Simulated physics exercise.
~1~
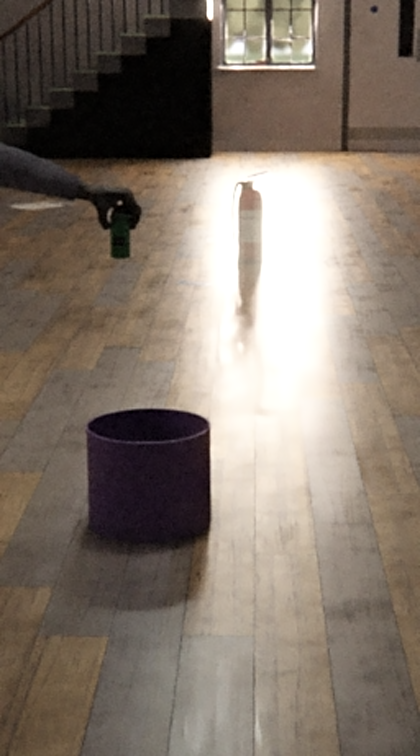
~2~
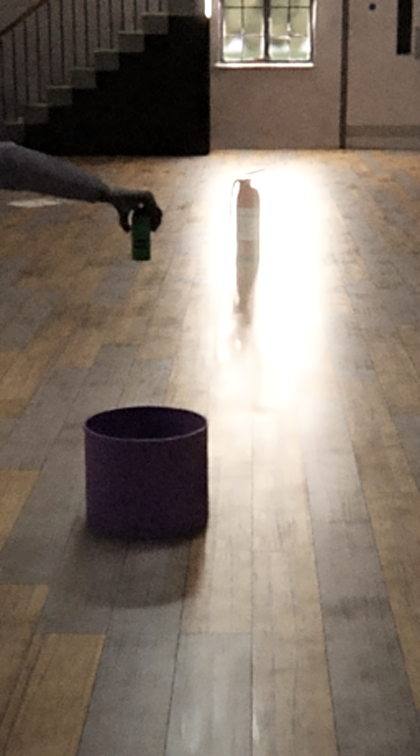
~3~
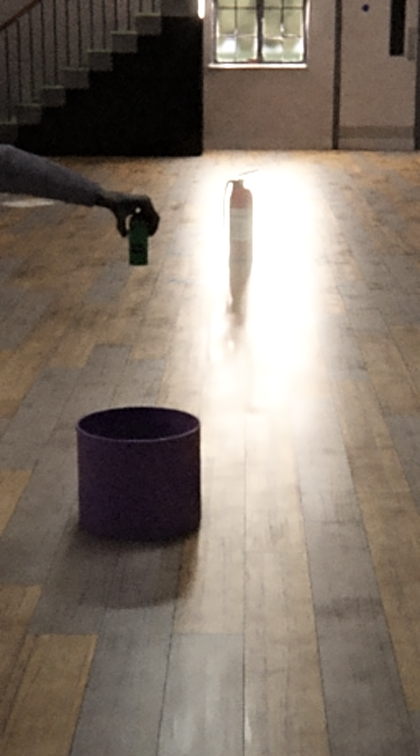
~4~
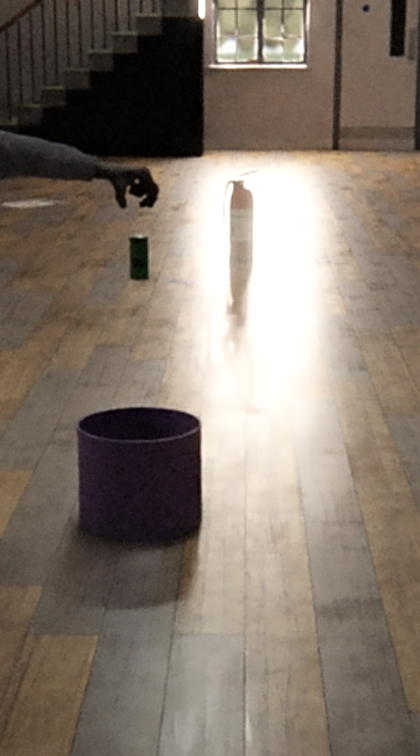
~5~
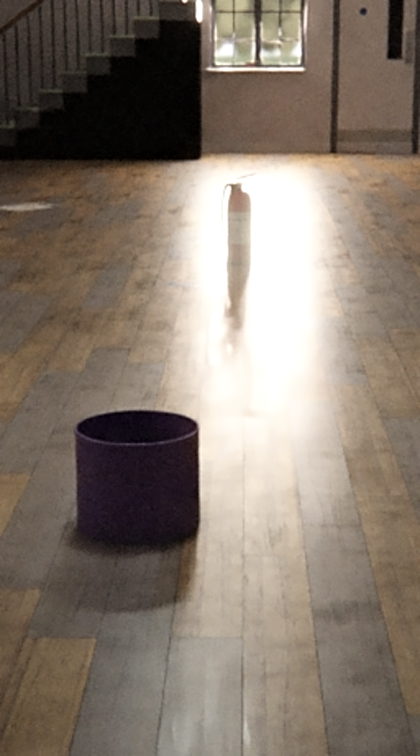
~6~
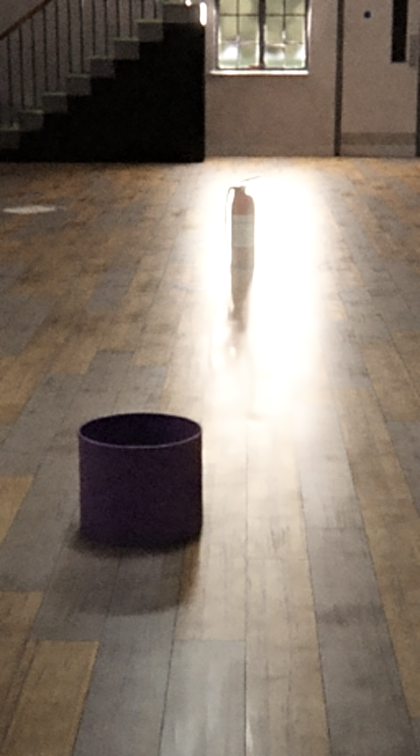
A hand holds a green shaker above a purple container and drops it out of sight.
